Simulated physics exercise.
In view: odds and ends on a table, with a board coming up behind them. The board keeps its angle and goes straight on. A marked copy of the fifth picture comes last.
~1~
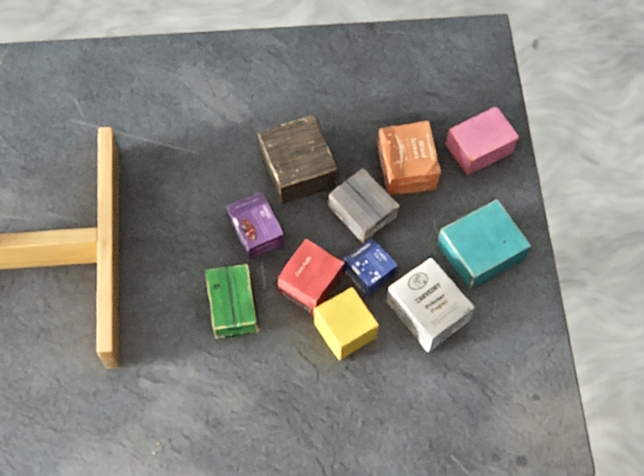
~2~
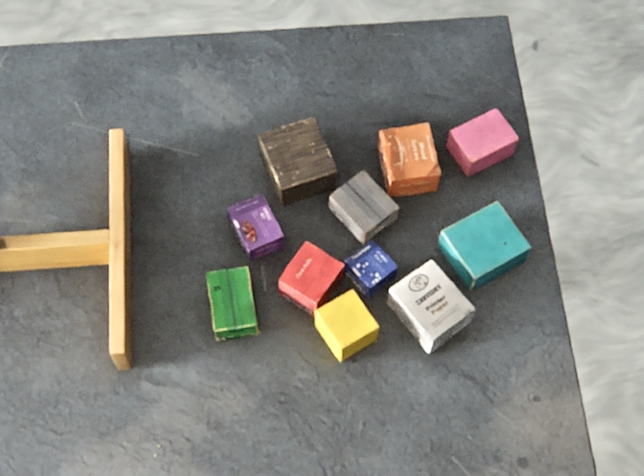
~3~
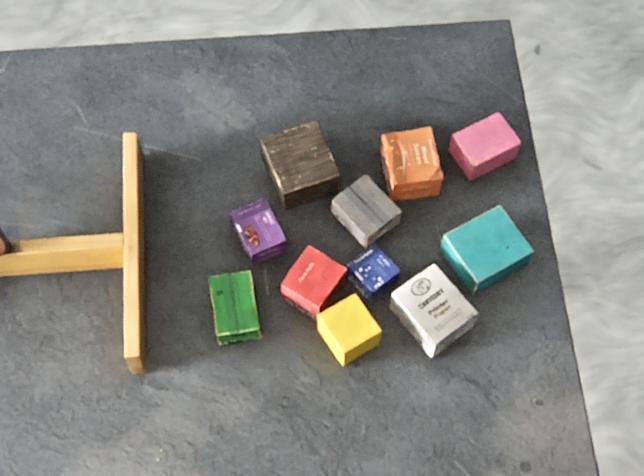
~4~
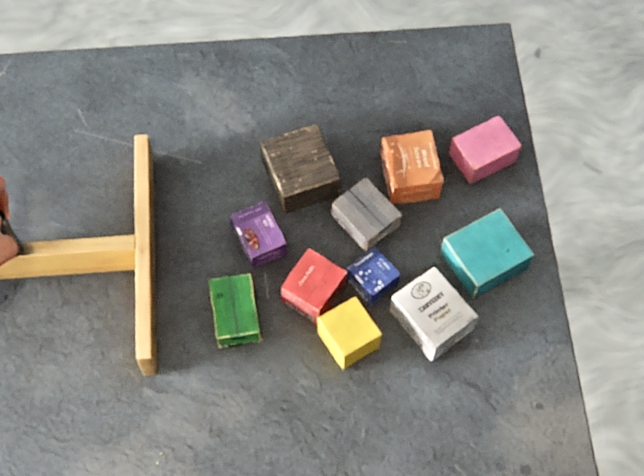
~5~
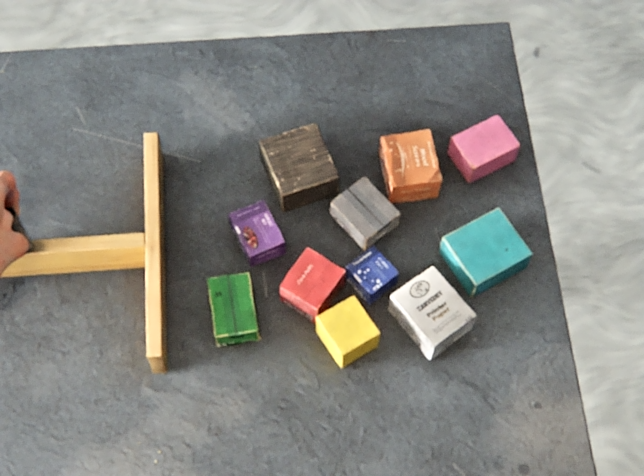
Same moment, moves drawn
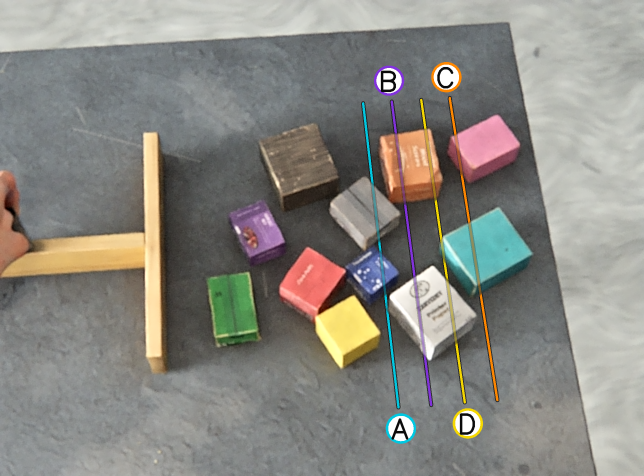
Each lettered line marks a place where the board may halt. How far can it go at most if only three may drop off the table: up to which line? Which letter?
Stop at D.
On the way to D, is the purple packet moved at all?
Yes.
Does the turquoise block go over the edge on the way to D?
Yes.
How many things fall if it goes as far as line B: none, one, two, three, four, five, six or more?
In all, two.
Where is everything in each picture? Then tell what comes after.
The first frame shows white box (429, 305); yellow block (346, 323); black block (298, 159).
The second frame shows board (117, 235); pink block (482, 142).
The third frame shows board (130, 239); red box (314, 284).
The fourth frame shows board (143, 241); grey box (366, 215).
The fifth frame shows board (152, 239); green box (233, 310); blue box (372, 275); white box (431, 313).
On the marked copy, A at (380, 245); B at (410, 243); C at (472, 239); D at (442, 241).
With D. Early on, board (257, 232); blue box (397, 267); green box (291, 307).
Further on, board (360, 225); turquoise block (525, 246); pink block (503, 143).
At the end, board (440, 219); turquoise block over the edge; pink block over the edge; two fallen.
As for the rest, A is within the limit but short; B is within the limit but short; C drops four.
